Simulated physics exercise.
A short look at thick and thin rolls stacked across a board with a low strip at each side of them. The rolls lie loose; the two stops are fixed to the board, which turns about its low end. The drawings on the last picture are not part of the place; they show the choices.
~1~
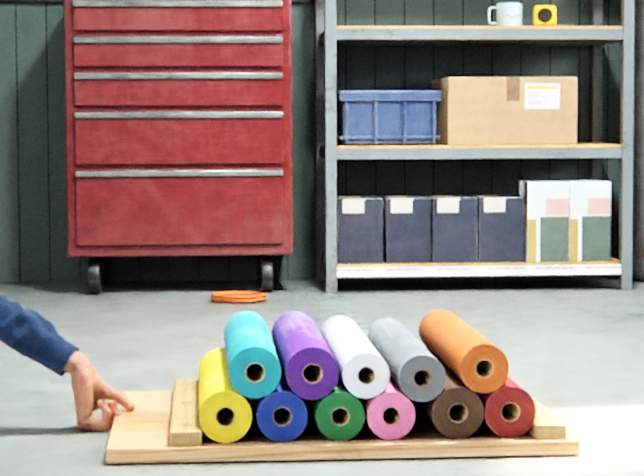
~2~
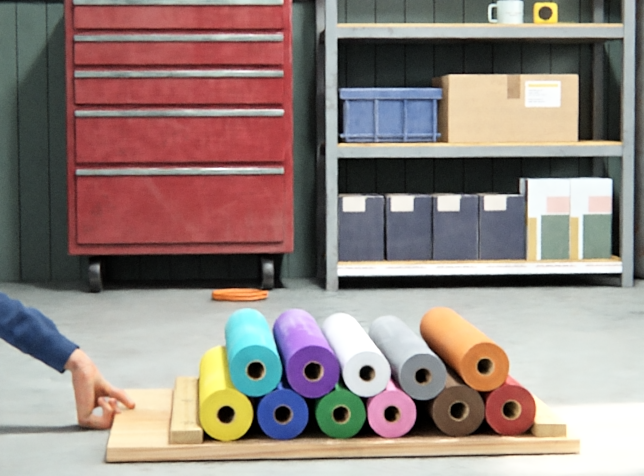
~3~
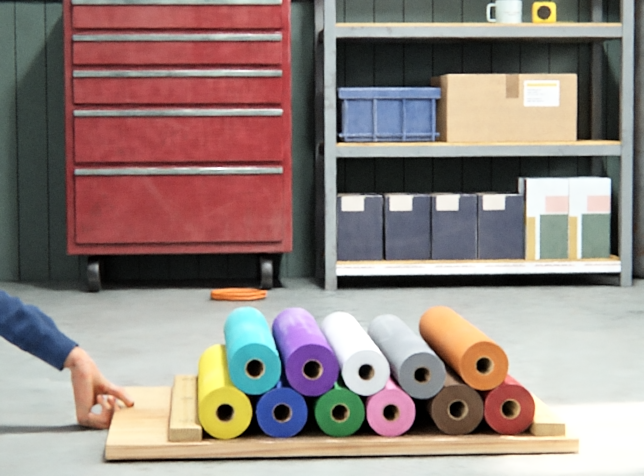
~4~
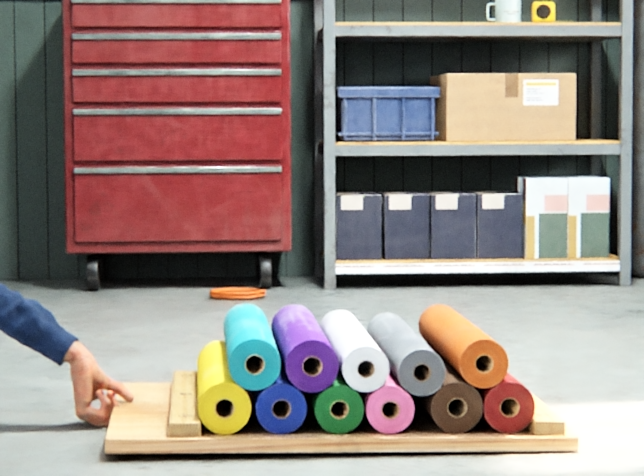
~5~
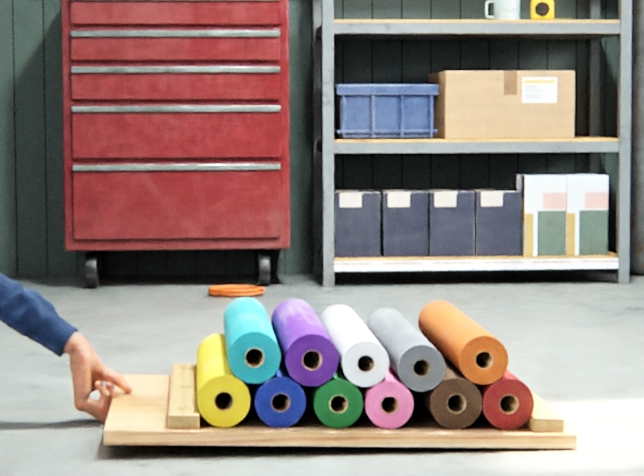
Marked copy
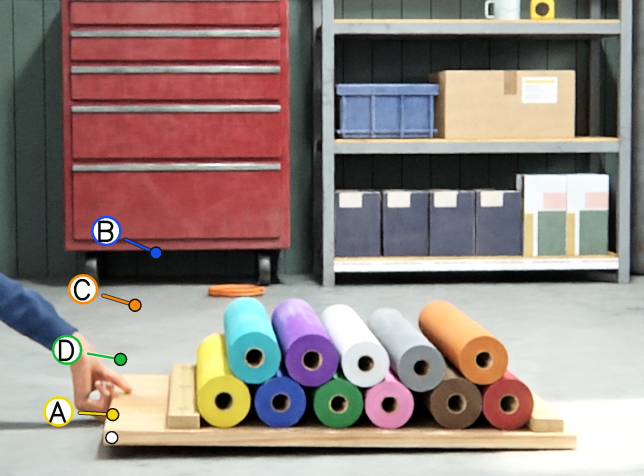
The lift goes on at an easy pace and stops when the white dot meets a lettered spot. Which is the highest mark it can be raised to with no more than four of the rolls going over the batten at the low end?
Raise it to B.
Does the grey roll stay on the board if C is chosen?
Yes, with C.
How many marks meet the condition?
Four of the four.
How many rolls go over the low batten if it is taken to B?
The count is none.
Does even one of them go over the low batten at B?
No.
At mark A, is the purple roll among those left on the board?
Yes, with A.
On the marked copy, A at (113, 415); B at (156, 253); C at (135, 305); D at (121, 359); the white dot at (112, 438).
With B. Early on, board at 16°.
Further on, board at 25°.
At the end, board at 25°, none over the low batten.
As for the rest, A none over the low batten; C none over the low batten; D none over the low batten.
